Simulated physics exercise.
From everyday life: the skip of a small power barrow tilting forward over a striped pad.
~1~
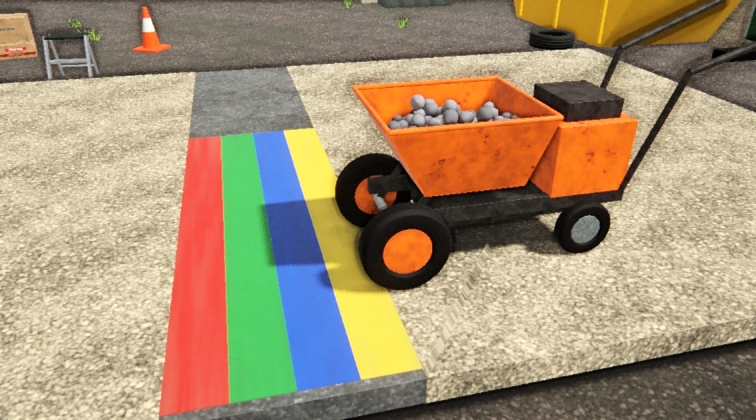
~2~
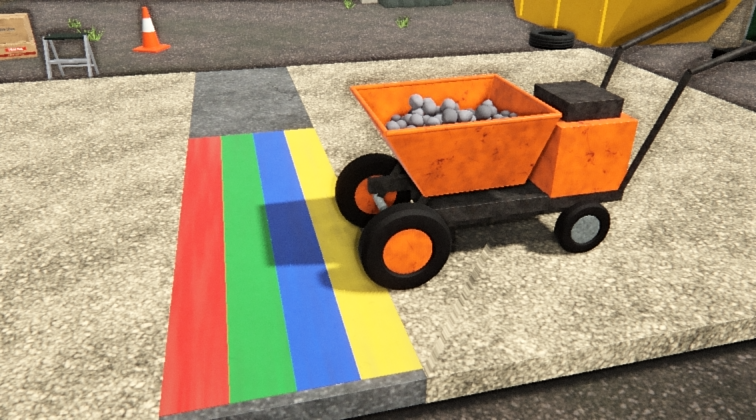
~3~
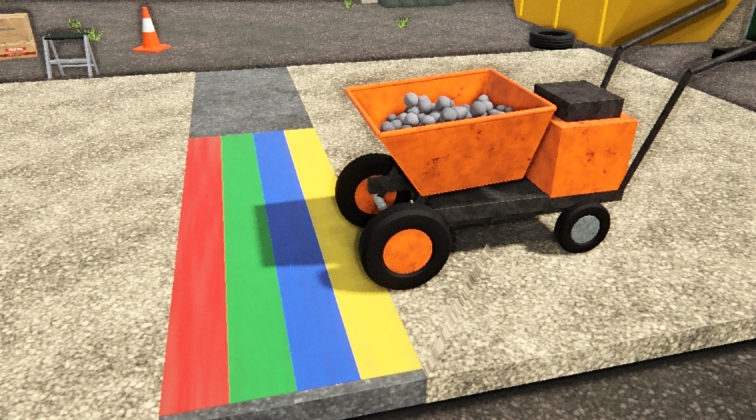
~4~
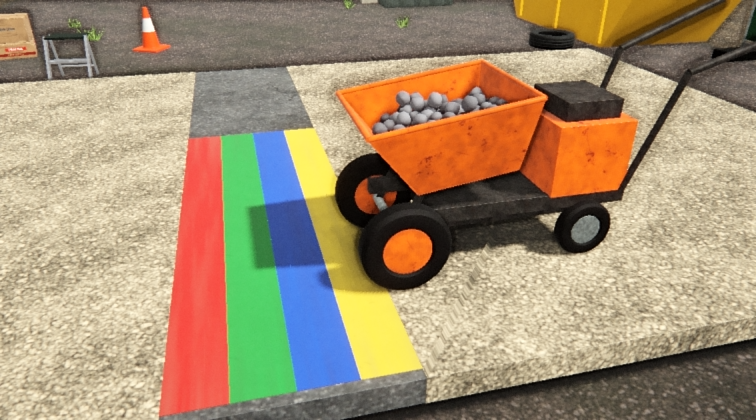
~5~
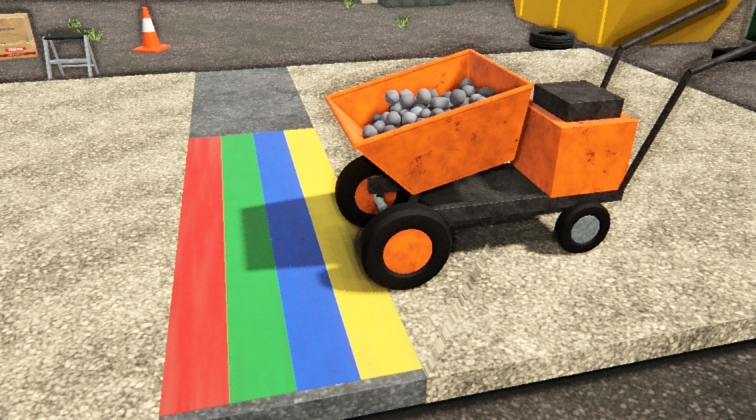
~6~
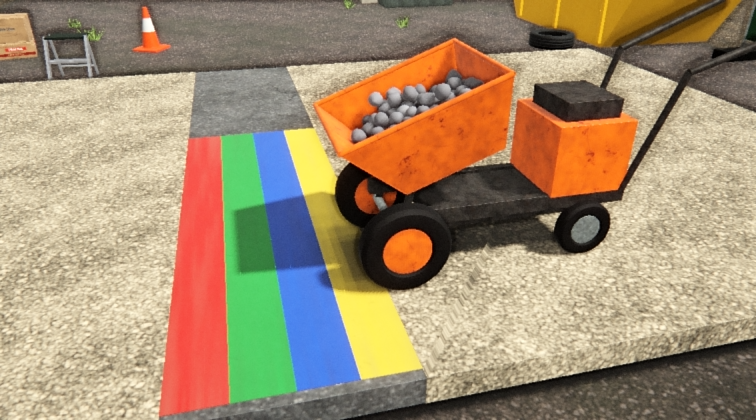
An orange skip full of grey cobbles tilts forward on a small barrow beside coloured stripes.
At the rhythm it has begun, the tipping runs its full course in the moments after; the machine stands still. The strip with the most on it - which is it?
That is the green strip.
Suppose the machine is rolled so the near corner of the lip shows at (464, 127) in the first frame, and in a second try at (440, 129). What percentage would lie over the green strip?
The shares come out close to 20 and 30 per cent, in that order.
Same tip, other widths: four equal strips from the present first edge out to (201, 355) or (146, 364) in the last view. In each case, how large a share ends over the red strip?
Shares: About 40 per cent; about 30 per cent.
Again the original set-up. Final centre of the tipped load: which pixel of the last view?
Somewhere close to (240, 266) in the last picture.
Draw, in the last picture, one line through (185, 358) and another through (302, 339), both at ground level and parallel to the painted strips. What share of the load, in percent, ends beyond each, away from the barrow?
Estimate: 10 % and 90 %, respectively.
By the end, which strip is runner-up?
The red one is second.
Soon, skip tipped steeply; all in the skip.
A while on, skip tipped right over; most in the skip; a small part over the green strip; a stray few over the red strip; a stray few falling.
Towards the end, skip tipped right over; about half in the skip; about a third over the green strip; about a quarter over the red strip; a small part off the paint.
Finally, skip tipped right over; a stray few in the skip; none over the yellow strip; a small part over the blue strip; about half over the green strip; about a quarter over the red strip; a small part off the paint.
